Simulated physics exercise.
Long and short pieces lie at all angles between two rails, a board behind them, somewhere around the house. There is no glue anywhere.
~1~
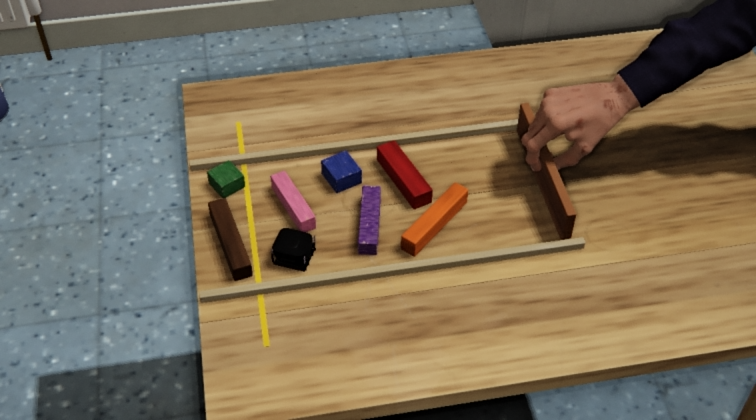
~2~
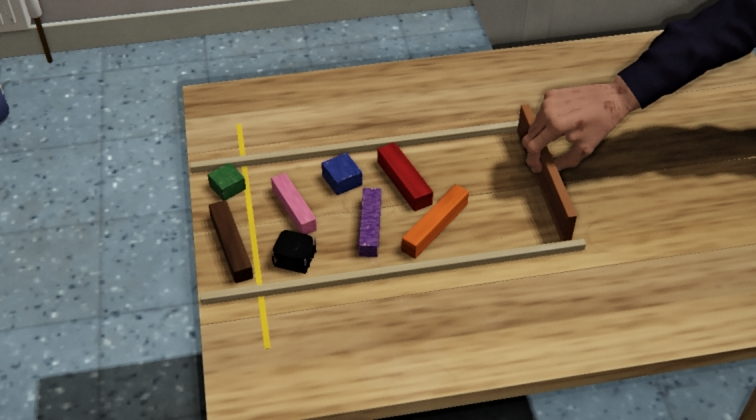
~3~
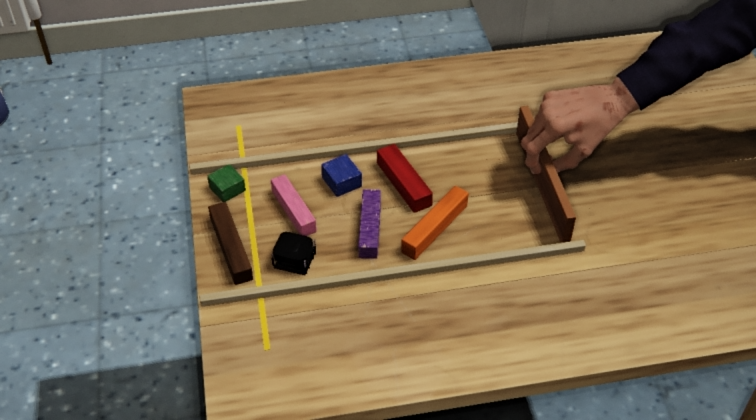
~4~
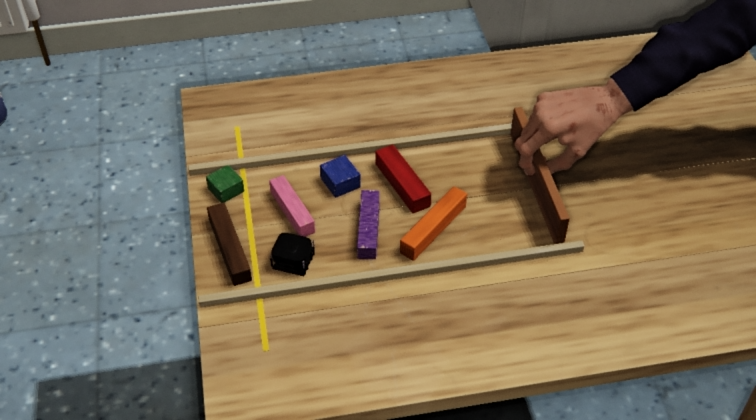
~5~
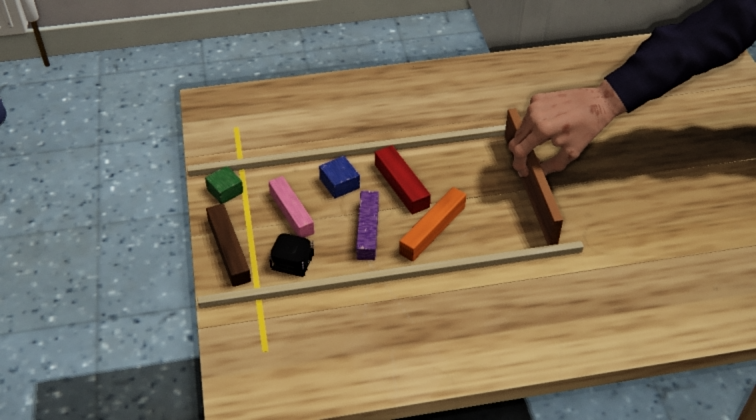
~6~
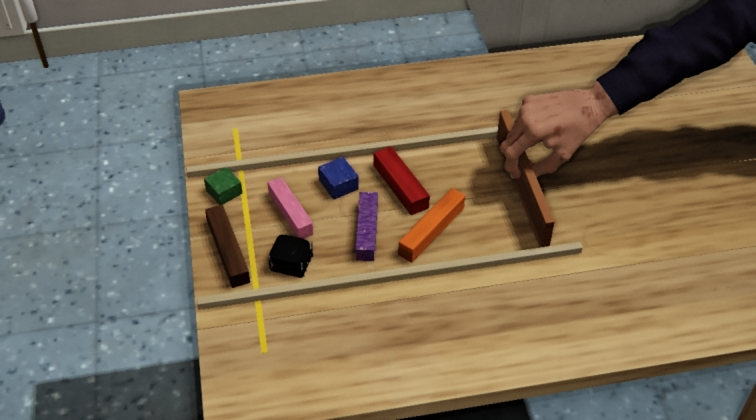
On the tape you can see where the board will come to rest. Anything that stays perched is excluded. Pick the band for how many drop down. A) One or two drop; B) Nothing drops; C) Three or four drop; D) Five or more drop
Option C: Three or four drop.
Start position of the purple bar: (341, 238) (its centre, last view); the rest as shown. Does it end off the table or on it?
The purple bar stays put.
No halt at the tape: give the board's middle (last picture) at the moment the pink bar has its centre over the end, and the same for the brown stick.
For the pink bar at (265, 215), for the brown stick at (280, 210).
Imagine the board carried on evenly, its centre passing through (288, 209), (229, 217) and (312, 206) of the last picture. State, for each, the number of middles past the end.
In order of the places given, that's 0, 6 and 0.
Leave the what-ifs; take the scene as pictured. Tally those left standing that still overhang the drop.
The count is 3.
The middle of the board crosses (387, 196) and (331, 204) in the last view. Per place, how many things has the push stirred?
At the first point the count is 4, at the second it's 6.
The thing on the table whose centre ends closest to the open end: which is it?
The one in question is the black case.
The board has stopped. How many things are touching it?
It ends up touching 2.
Soon after, none off yet; brown stick at rest near (227, 245); green block at rest near (223, 186); black case at rest near (291, 256).
After that, none off yet; brown stick at rest near (227, 245); green block at rest near (223, 186); black case displaced a little near (279, 260).
In the end, the number that fall off is three or four; gone, pink bar, green block and brown stick.
